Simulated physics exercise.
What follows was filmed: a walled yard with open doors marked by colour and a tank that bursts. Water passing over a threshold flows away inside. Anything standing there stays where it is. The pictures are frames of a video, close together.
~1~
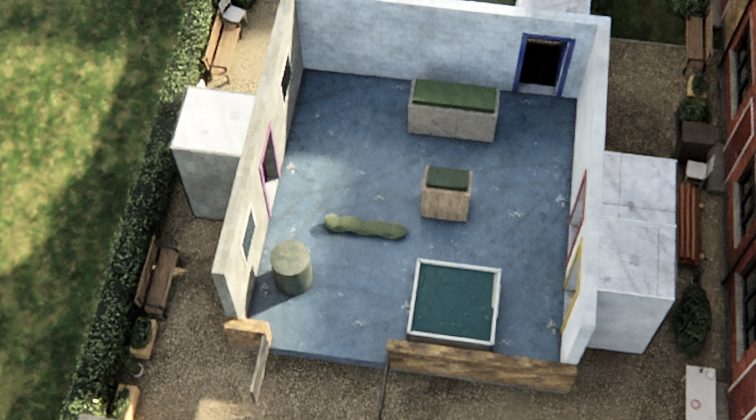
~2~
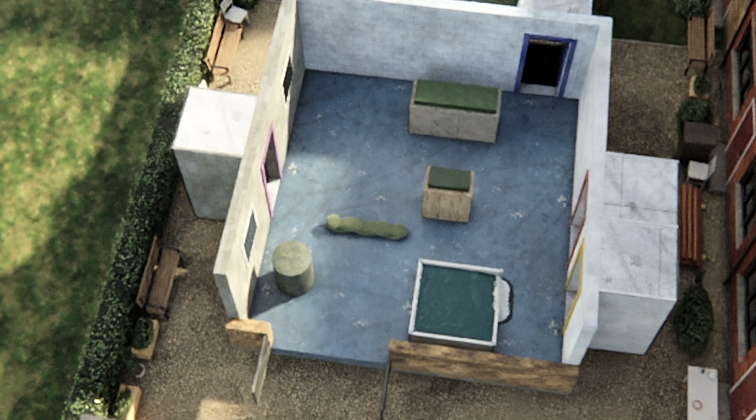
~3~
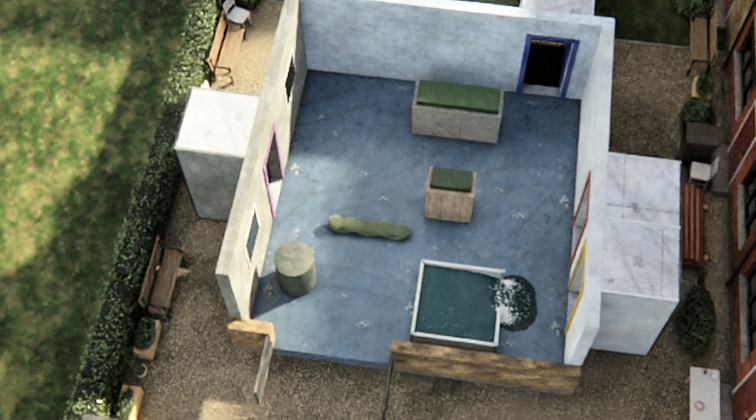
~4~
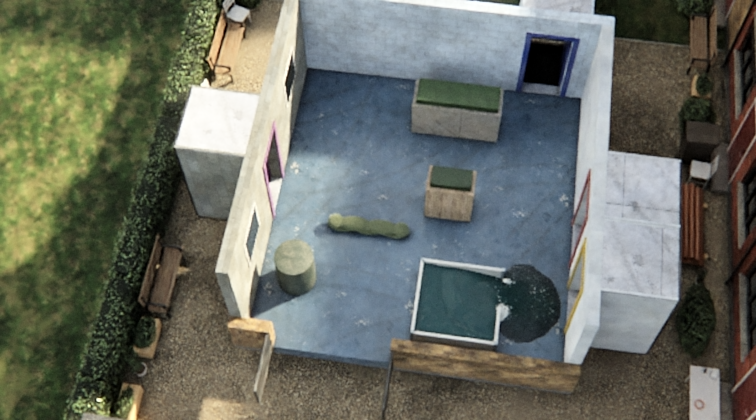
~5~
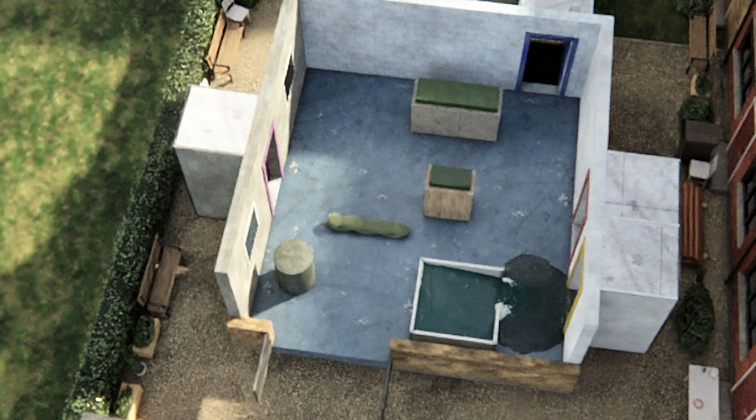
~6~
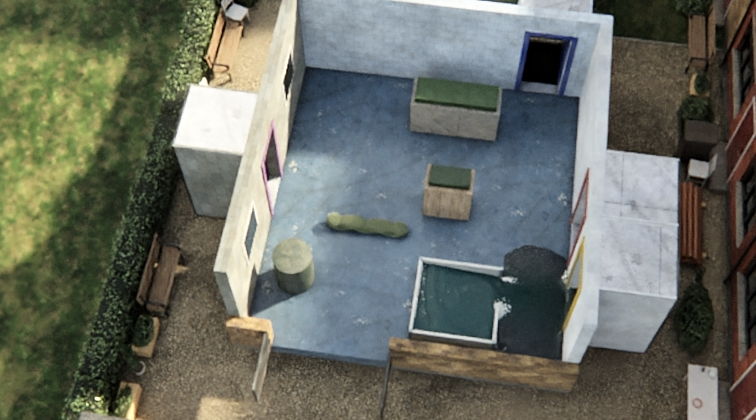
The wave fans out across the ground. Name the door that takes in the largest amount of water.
Yellow.
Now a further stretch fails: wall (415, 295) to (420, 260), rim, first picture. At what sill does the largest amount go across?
My answer: The purple-painted one.
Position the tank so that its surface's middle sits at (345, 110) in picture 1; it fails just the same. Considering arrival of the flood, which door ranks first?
It's the blue-painted one.
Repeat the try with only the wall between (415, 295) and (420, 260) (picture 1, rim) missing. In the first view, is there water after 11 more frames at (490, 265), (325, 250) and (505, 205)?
The first spot is left untouched, the second soaked through, the third left untouched.
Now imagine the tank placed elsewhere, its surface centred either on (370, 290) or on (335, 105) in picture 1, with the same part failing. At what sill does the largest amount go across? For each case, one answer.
In turn: The one in yellow, then the door marked blue.
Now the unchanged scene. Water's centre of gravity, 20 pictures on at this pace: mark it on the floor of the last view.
Roughly at (486, 285).
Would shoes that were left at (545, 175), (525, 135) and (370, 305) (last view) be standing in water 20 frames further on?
The first spot is swamped, the second swamped and the third spared.
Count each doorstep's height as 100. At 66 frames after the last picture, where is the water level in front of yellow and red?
Estimate, in order: 190 and 20 percent.
A moment on, water covers 10 % of the floor; yellow door a lot in, purple door not reached, red door wet at the sill, nothing in, blue door not reached.
Next, water covers 15 % of the floor; yellow door a lot in, purple door not reached, red door a trickle in, blue door not reached.
Then, water covers 25 % of the floor; yellow door a lot in, purple door not reached, red door a trickle in, blue door wet at the sill, nothing in.
Later, water covers 35 % of the floor; yellow door a lot in, purple door not reached, red door a trickle in, blue door some in.
In the end, water covers 45 % of the floor; yellow door a lot in, purple door not reached, red door a trickle in, blue door some in; the yellow door has let in the most.
